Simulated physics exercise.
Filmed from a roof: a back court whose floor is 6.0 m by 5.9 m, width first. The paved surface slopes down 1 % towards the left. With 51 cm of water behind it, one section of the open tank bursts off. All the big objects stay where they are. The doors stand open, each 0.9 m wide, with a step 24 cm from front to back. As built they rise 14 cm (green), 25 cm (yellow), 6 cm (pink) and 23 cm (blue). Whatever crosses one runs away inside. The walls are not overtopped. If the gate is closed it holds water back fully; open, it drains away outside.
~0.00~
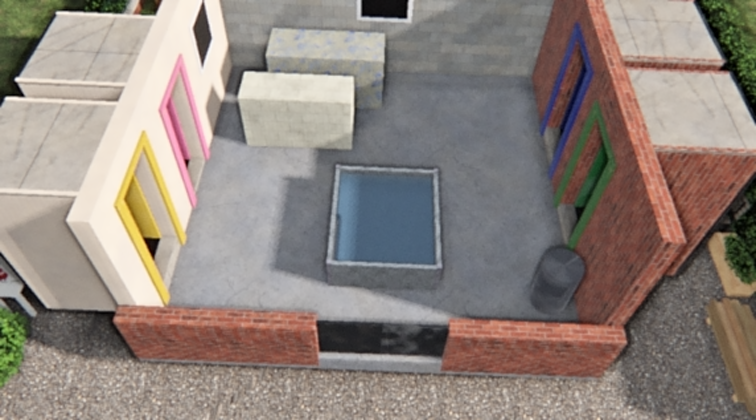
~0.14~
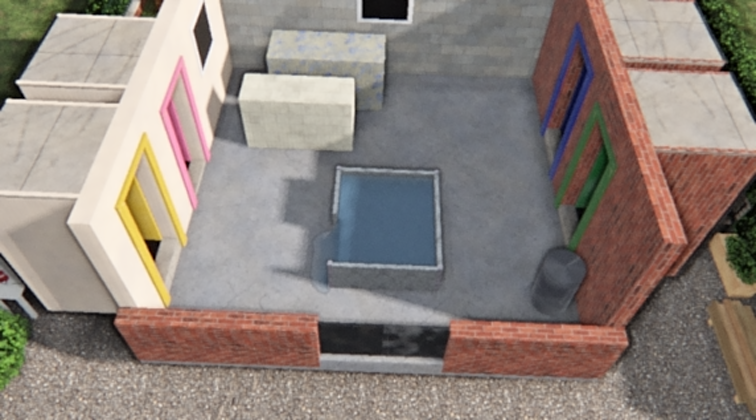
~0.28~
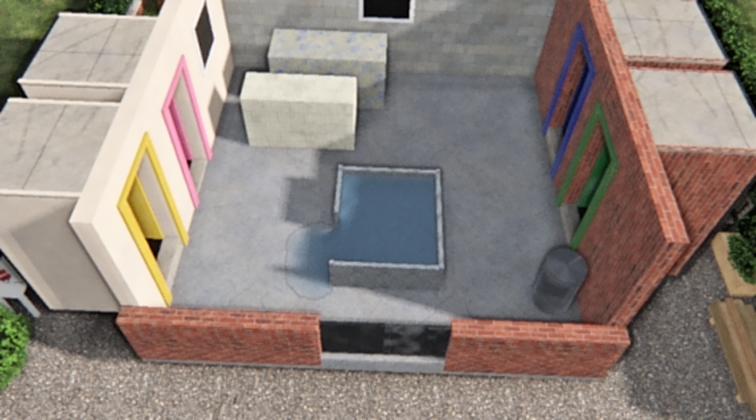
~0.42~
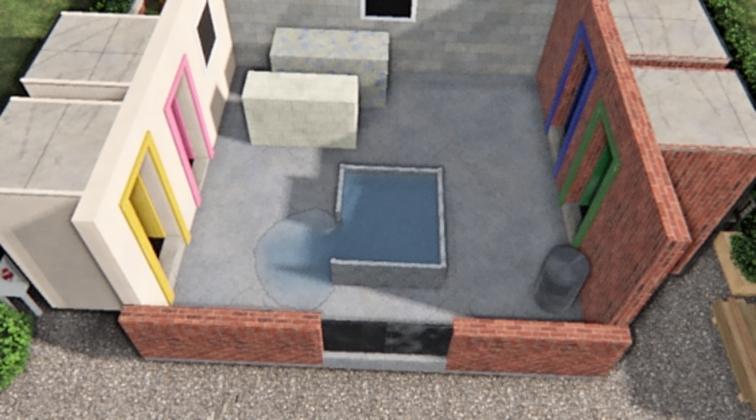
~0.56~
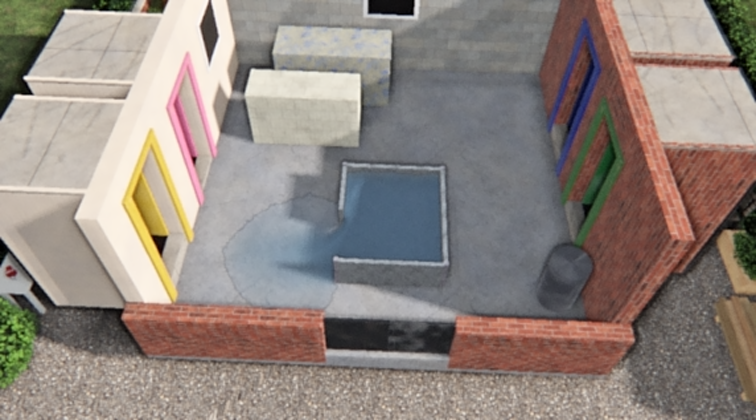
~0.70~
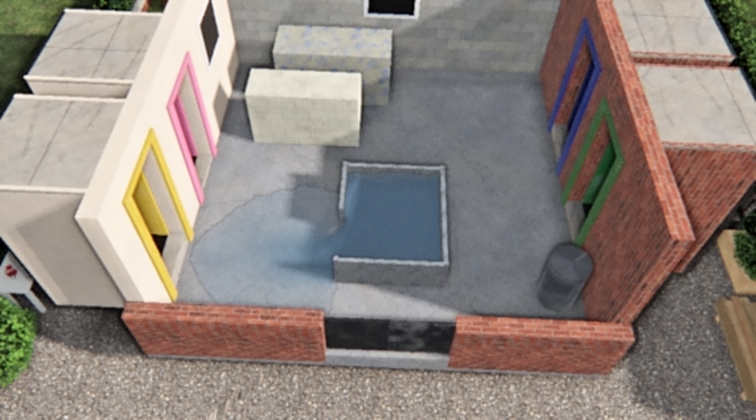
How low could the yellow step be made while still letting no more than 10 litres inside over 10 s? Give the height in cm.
Close to 22 cm is just enough.
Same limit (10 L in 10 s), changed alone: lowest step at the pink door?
About 9.5 cm at pink.
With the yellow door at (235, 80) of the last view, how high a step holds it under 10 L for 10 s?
Roughly 12.5 cm.
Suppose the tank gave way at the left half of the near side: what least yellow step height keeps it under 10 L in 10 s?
About 15 cm.
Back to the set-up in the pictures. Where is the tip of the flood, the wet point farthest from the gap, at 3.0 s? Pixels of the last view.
At about (237, 73).
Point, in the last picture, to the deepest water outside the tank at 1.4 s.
At about (165, 331).
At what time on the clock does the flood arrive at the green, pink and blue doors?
Arrival: Green 8.0 s, pink 1.3 s, blue 9.0 s.
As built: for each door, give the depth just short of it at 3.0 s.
Depths in cm: Green 0, yellow 19, pink 10, blue 0.
After 1.4 s water covers 20 % of the floor, deepest (38 cm) near (165, 331); 25 cm at the yellow door, 0 litres in over its 25 cm step.
After 3.0 s water covers 30 % of the floor, deepest (21 cm) near (240, 279); 19 cm at the yellow door, 2 litres in over its 25 cm step.
After 10.0 s water covers 90 % of the floor, deepest (12 cm) near (239, 67); 8 cm at the yellow door, 3 litres in over its 25 cm step.
At the yellow door as built, the water arrived by 0.8 s and peaked near 29 cm at 2.0 s.
Run again over the same 10 s with other heights there, 22 litres in over 20 cm, 1 litre over 27 cm. The limit of 10 litres is kept from about 22 cm up.
